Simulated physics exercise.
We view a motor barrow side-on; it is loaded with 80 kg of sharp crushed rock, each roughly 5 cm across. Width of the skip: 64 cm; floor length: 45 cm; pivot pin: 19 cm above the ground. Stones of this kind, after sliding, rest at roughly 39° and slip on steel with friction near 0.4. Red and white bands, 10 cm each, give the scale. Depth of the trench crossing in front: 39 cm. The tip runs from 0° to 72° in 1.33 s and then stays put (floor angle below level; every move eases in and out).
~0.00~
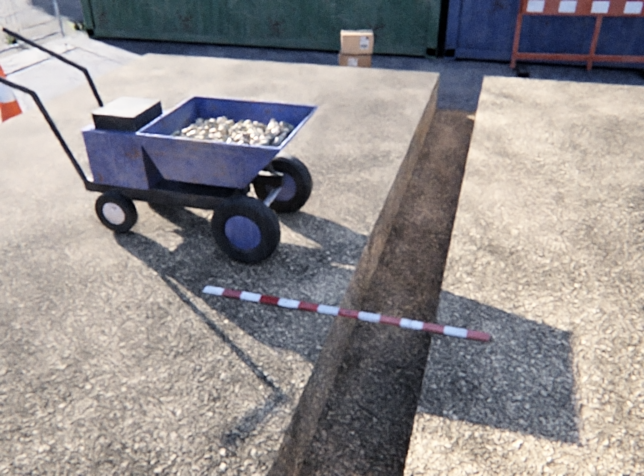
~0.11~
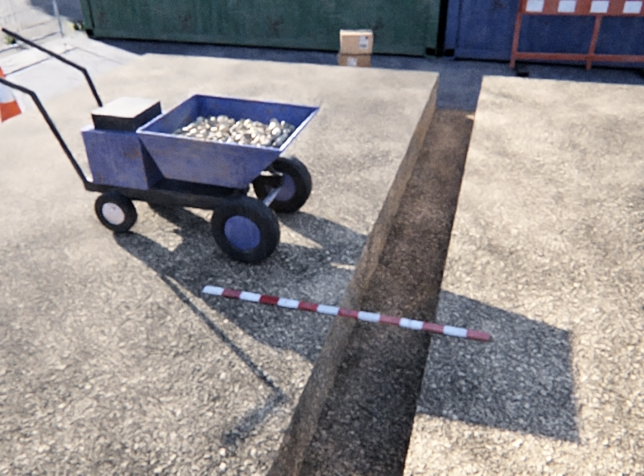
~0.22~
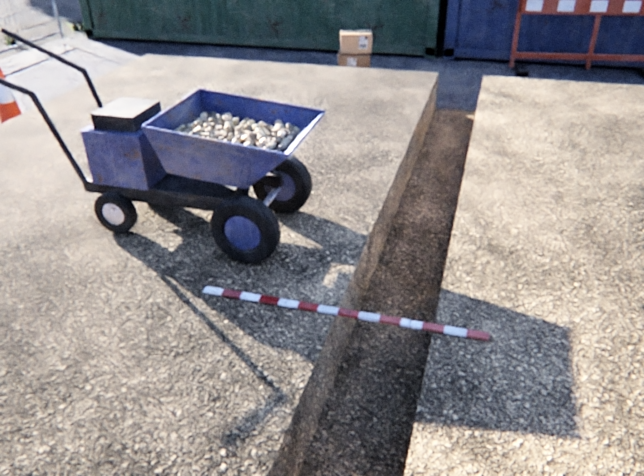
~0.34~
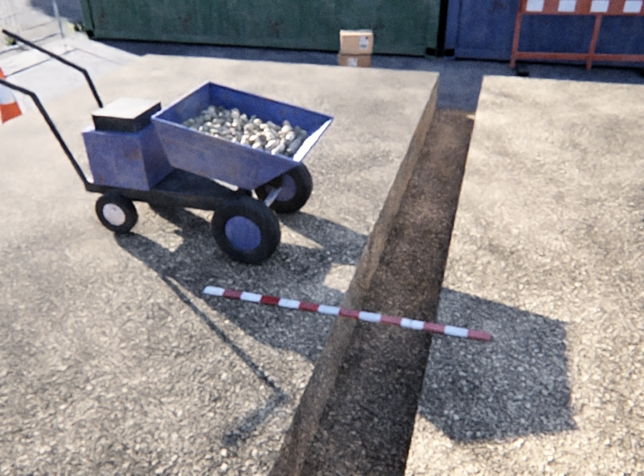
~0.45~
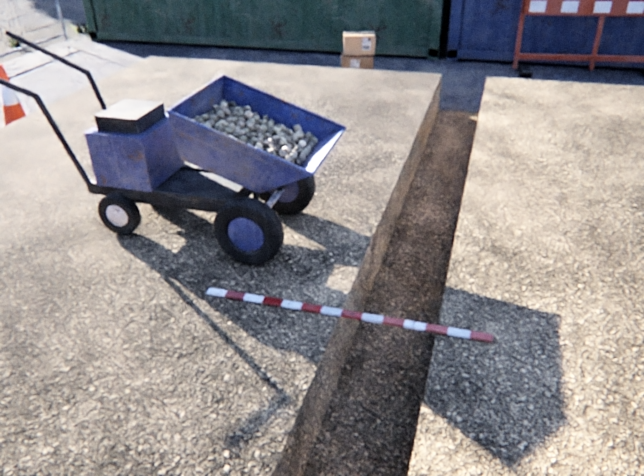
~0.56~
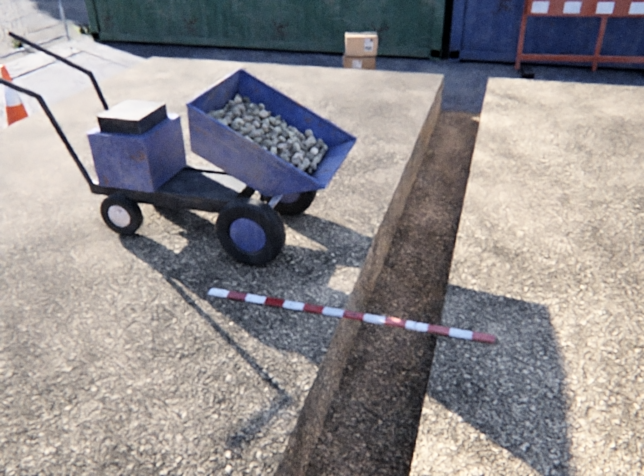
A blue motor barrow's skip full of grey stones tilts steadily down towards the right.
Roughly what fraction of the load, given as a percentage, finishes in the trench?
Some 100 per cent of the stones.
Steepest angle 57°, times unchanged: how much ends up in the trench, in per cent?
Roughly 25 percent.
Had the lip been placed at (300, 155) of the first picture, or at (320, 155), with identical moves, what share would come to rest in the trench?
Roughly 100 percent for the first, and 100 percent for the second.
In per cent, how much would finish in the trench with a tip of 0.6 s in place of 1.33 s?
Expected share: Around 100%.
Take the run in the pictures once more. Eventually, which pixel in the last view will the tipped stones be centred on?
Roughly at pixel (405, 304).
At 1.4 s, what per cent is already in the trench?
About 30%.
After 1.0 s the floor is at 61°; 100 % in the skip; the foremost stones are at (342, 211).
After 1.4 s the floor is at 72°; 71 % in the skip, 1 % short of the trench, 29 % in the trench; the foremost stones are at (410, 303).
After 1.8 s the floor is at 72°; 25 % in the skip, 2 % short of the trench, 73 % in the trench; the foremost stones are at (443, 310).
After 3.7 s the floor is at 72°; 0 % in the skip, 100 % in the trench; the foremost stones are at (443, 310).
